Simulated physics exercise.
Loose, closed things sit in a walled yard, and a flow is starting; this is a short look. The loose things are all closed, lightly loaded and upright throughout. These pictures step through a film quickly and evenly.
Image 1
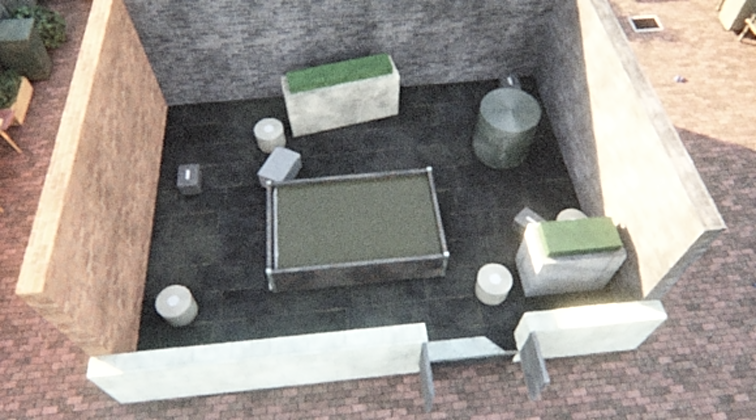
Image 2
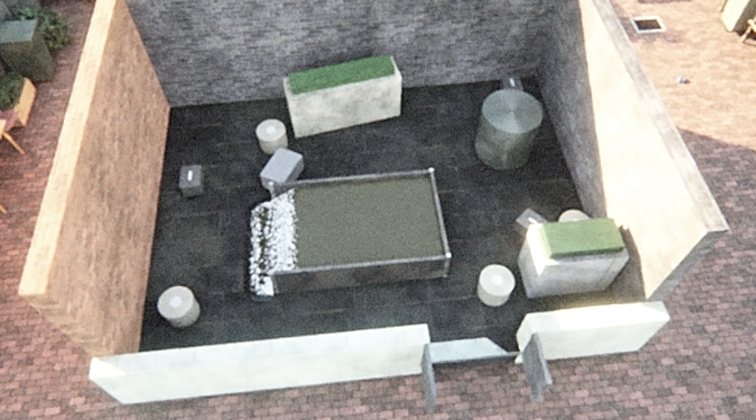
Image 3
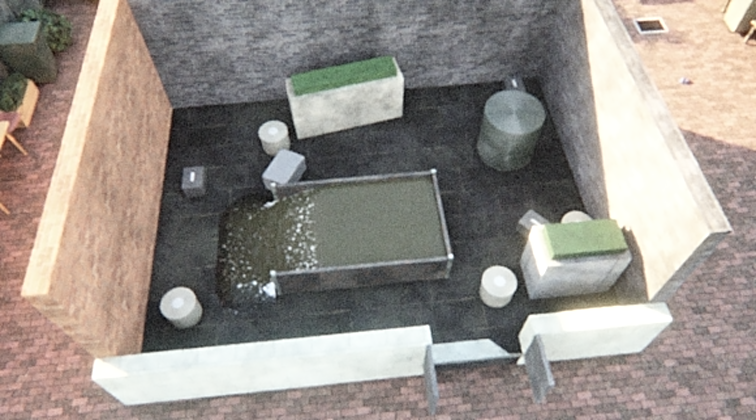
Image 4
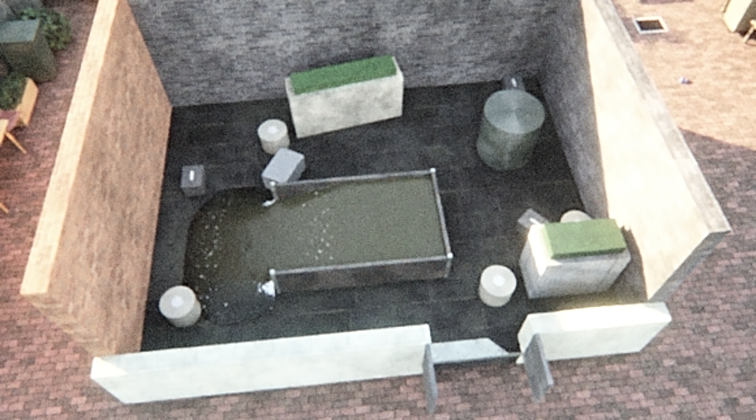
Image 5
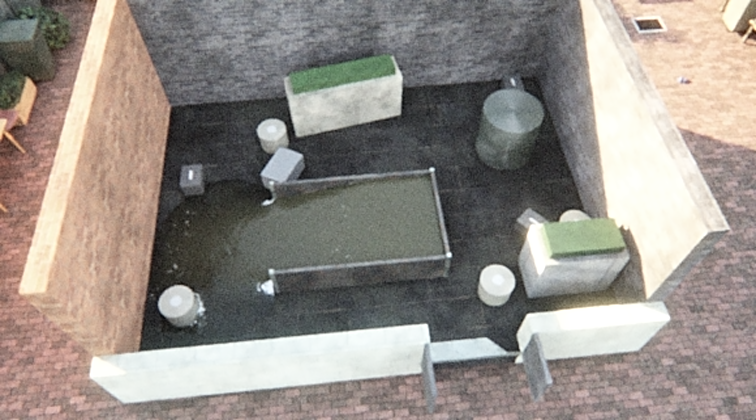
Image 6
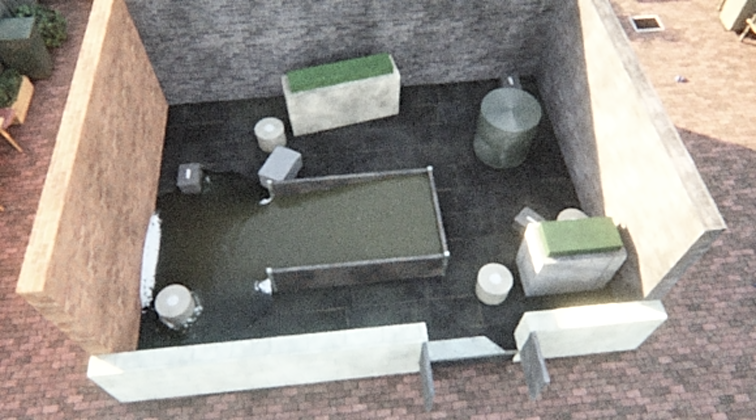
Murky water bursting from the left end of a raised tank, spreading across a walled yard's dark floor to the left wall.
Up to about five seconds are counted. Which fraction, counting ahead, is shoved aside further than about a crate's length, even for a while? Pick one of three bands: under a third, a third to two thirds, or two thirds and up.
Under a third.
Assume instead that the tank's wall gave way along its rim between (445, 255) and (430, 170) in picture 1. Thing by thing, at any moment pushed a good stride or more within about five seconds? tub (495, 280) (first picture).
Answer: Moved that far.
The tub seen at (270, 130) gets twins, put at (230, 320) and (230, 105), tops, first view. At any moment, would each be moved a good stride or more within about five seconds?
Result, in sequence - displaced that far / displaced that far.
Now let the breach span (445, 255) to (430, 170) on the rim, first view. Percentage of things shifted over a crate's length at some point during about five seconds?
I'd guess around 50 percent of them.
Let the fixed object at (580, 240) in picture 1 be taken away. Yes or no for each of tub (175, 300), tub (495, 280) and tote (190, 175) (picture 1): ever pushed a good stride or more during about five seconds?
In the order given: Got displaced, got displaced, got displaced.
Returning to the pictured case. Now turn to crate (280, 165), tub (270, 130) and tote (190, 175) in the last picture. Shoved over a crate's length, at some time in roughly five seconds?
Per the list: First remained close, second remained close, third traveled a good way.
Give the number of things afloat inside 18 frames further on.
Total: 2.
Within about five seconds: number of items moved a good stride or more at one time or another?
I count 2.
A moment on, 0 of 8 are well off their spots; 1 afloat.
Next, 2 of 8 are well off their spots; 2 afloat.
Later, 2 of 8 are well off their spots; 2 afloat.
In the end, 2 of 8 are well off their spots, and 2 have been at some point; 4 afloat.
